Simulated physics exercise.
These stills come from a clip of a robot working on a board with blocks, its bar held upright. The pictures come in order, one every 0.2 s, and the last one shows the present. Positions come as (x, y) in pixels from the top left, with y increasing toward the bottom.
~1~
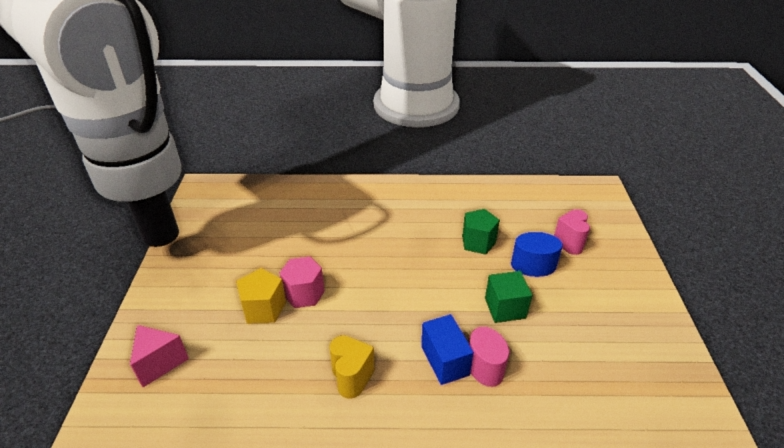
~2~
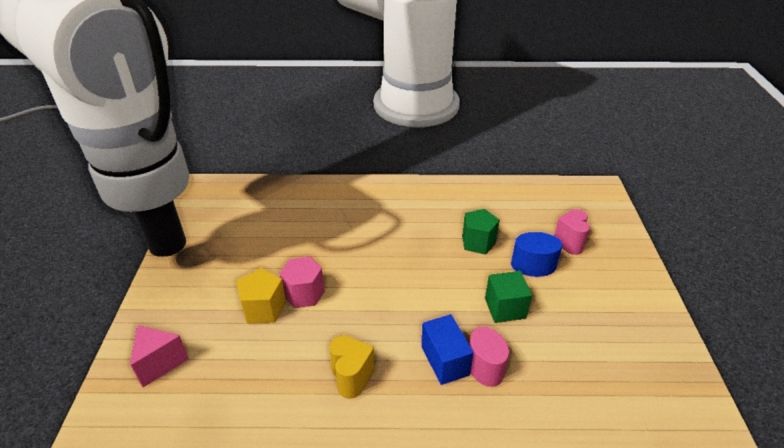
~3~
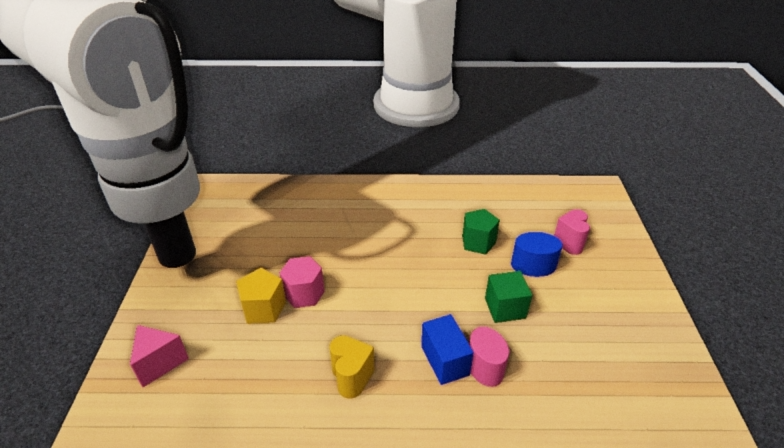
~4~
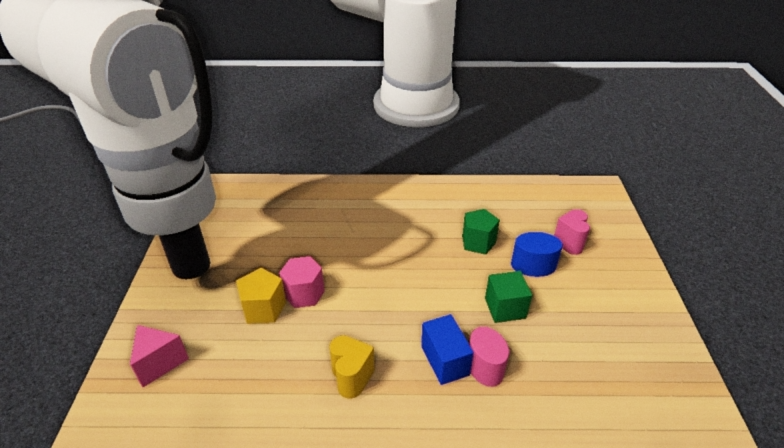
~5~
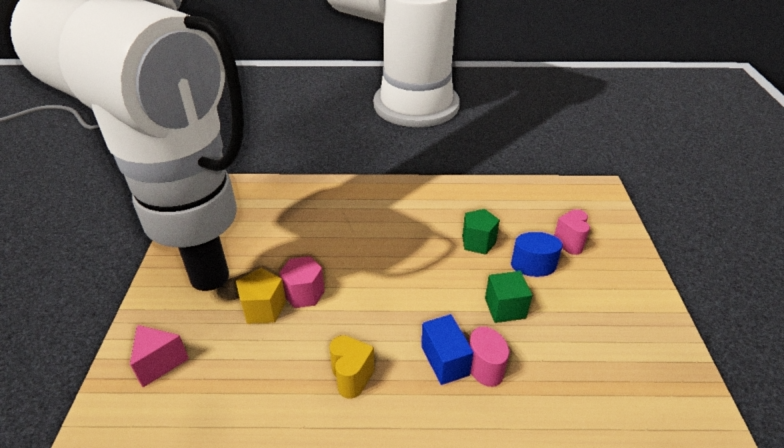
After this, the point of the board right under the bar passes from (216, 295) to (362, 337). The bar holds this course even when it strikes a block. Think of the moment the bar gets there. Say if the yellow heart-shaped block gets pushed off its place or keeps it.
By the last moment of the path, the yellow heart-shaped block has shifted.
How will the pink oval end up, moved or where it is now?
It stays put.
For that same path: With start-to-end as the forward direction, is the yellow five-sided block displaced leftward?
I believe not.
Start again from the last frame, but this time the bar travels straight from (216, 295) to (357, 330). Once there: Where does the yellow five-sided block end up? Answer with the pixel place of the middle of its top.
I'd guess (377, 336).
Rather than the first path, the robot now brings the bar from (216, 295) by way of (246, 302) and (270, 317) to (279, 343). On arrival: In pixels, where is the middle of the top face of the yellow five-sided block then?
It should be at about (317, 321).
The first path, step by step. One third of the way, bar (258, 291); yellow five-sided block (292, 300); pink six-sided block (306, 269), turned 15° anticlockwise.
Two thirds of the way, bar (308, 305); yellow five-sided block (338, 319); pink six-sided block (313, 269), turned 35° anticlockwise.
At the end, bar (361, 319); yellow five-sided block (388, 340); pink six-sided block (313, 269), turned 35° anticlockwise; yellow heart-shaped block (362, 373), turned 20° clockwise; blue rectangle not moved; pink oval not moved.
